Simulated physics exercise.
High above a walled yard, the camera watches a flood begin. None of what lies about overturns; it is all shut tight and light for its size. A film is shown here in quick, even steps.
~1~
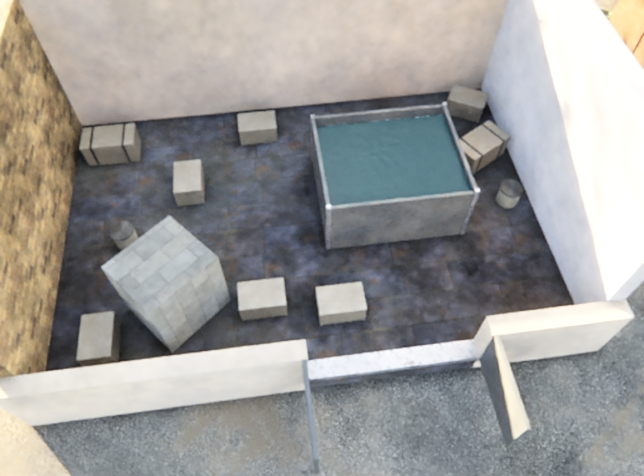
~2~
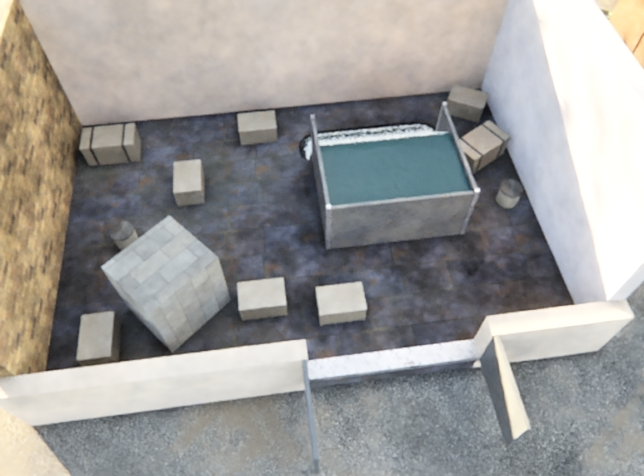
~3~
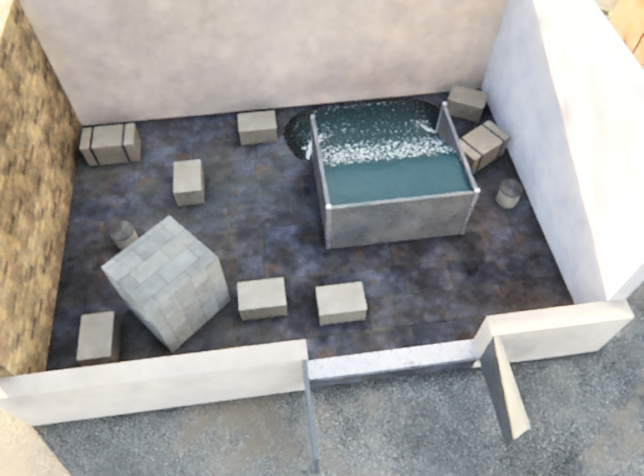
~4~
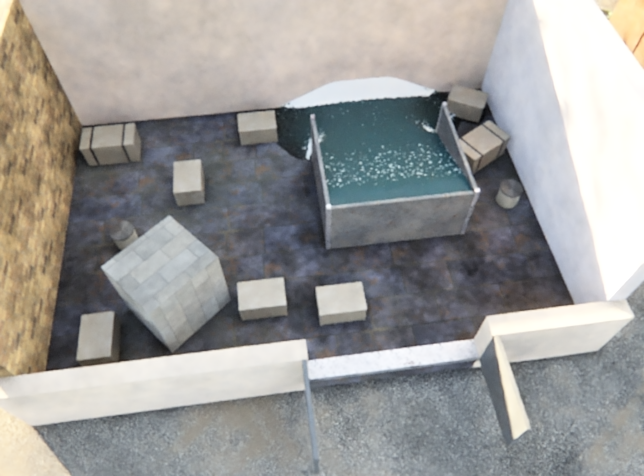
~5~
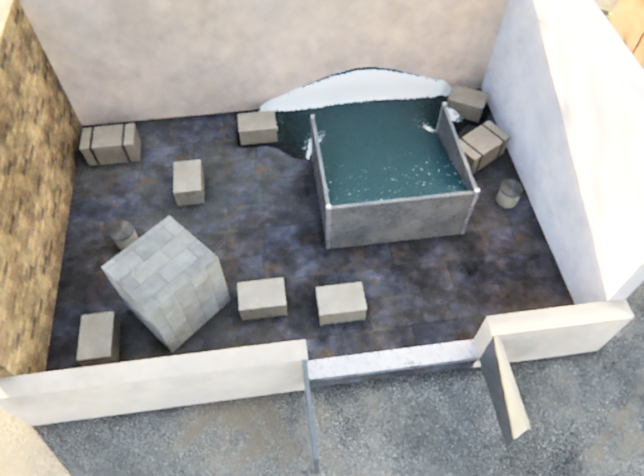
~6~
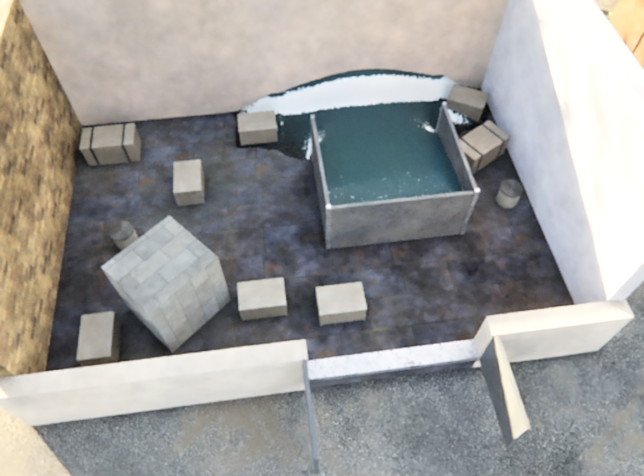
Dark teal water pours out through the open back of a raised-walled tank, spreads over the floor and washes up against the rear wall in a white, foamy band, while the pale blocks around the yard stay in place.
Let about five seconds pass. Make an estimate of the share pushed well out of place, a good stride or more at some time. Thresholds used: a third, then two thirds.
It is a large majority of two thirds or higher.
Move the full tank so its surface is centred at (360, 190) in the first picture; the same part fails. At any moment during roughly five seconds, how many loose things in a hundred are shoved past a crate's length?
My guess is about 80 percent of them.
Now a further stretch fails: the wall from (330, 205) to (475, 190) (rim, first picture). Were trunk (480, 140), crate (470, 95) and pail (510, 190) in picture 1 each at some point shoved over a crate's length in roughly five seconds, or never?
First covers that distance, second covers that distance, third covers that distance.
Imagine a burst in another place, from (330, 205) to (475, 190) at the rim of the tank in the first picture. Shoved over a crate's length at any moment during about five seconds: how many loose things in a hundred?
Close to 40 %.
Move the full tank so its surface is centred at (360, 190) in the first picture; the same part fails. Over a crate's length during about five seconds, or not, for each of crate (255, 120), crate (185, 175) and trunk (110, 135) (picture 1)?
Lab note - in sequence: Displaced that much; displaced that much; displaced that much.
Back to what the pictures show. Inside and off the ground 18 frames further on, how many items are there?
It works out to 2.
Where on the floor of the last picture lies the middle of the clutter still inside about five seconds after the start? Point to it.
Centre estimate: Around (238, 301).
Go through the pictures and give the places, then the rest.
The first frame shows a crate at (468, 96), on the bottom; a crate at (261, 293), on the bottom; 0 of 10 have shifted.
The second frame shows a crate at (468, 96) rests on the ground; a crate at (261, 293), on the bottom; 0 of 10 have shifted.
The third frame shows a crate at (468, 96), on the bottom; a crate at (261, 293) rests on the ground; 0 of 10 have shifted.
The fourth frame shows a crate at (468, 96) rests on the ground; a crate at (261, 293), on the bottom; 0 of 10 have shifted.
The fifth frame shows a crate at (468, 96) rests on the ground; a crate at (261, 293), on the bottom; 0 of 10 have shifted.
The sixth frame shows a crate at (468, 96), on the bottom; a crate at (261, 293) rests on the ground; 0 of 10 have shifted.
A moment on, 0 of 10 are well off their spots; 0 afloat.
Next, 4 of 10 are well off their spots; 3 afloat.
Later, 7 of 10 are well off their spots; 2 afloat.
In the end, 8 of 10 are well off their spots, and 8 have been at some point; 5 afloat.
